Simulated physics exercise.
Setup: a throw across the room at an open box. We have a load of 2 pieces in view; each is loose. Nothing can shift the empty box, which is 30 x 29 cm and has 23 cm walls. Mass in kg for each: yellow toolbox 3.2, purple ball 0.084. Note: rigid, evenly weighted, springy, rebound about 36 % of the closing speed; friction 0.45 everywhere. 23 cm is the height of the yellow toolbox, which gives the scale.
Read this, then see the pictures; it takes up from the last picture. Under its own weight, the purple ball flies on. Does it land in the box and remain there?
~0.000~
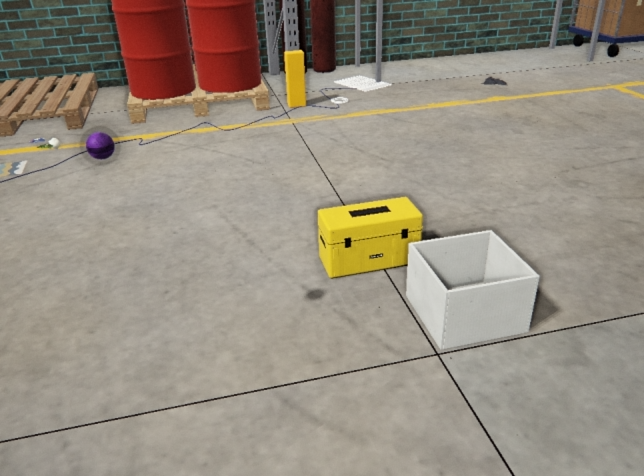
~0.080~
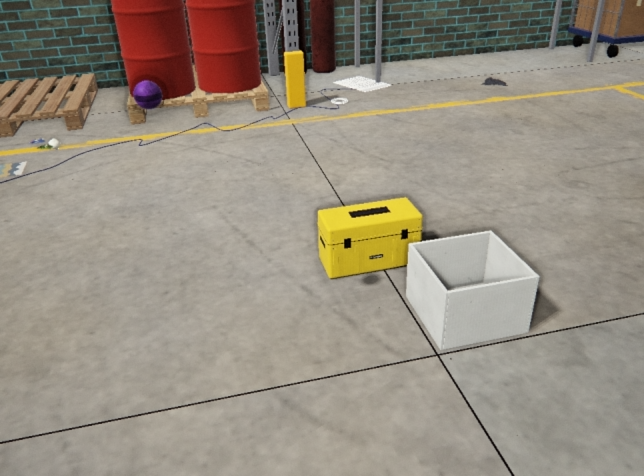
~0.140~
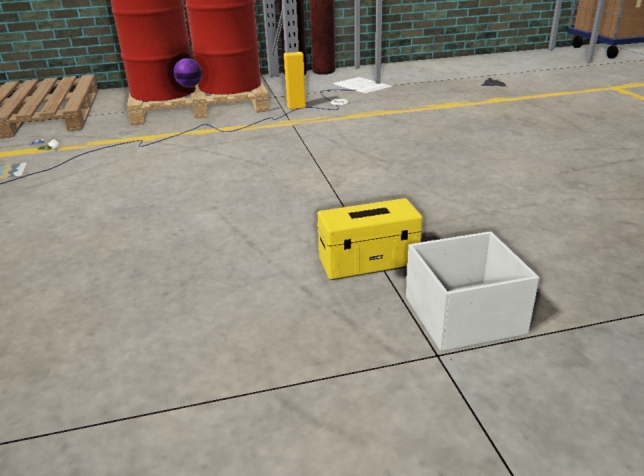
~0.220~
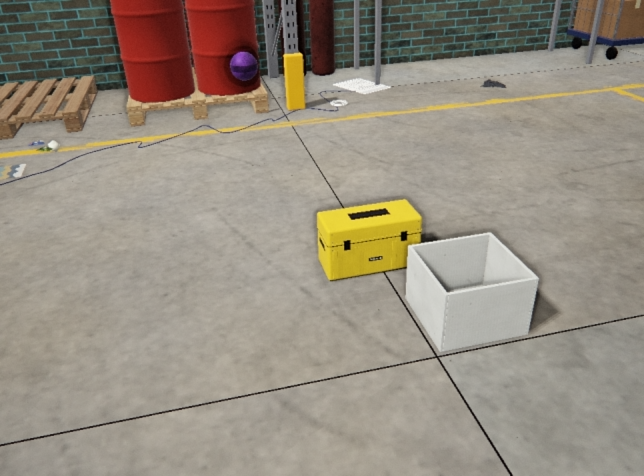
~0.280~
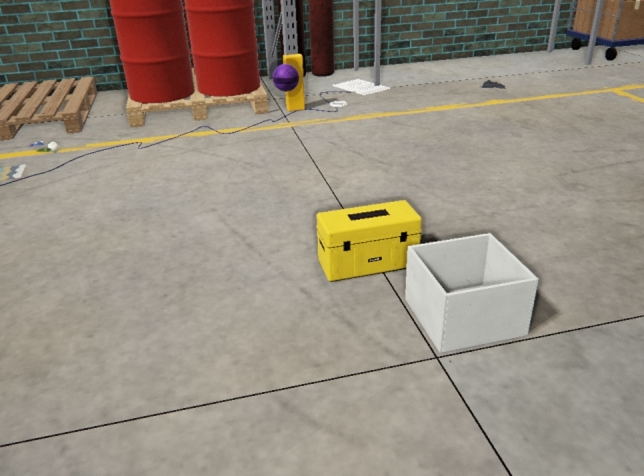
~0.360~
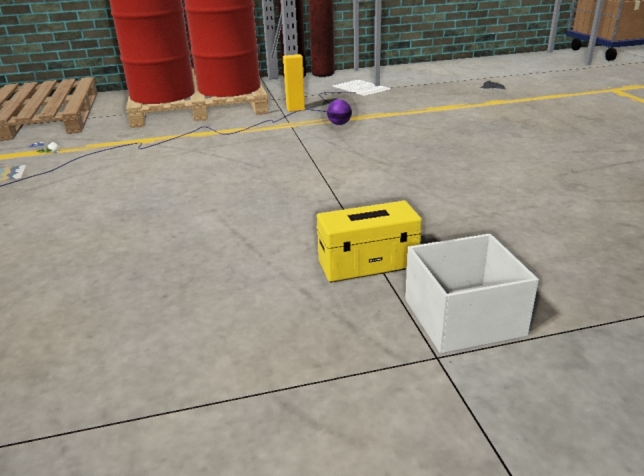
I'd say it is contained.
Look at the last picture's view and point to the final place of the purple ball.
Roughly at pixel (440, 318).
After 0.56 s, 10 cm from the box's middle; purple ball near (445, 261).
After 0.86 s, ball inside the box; purple ball near (482, 300).
In the end (2.6 s), ball inside the box; yellow toolbox under 10 cm from the start. At the end, from the last picture's camera, purple ball near (440, 318).
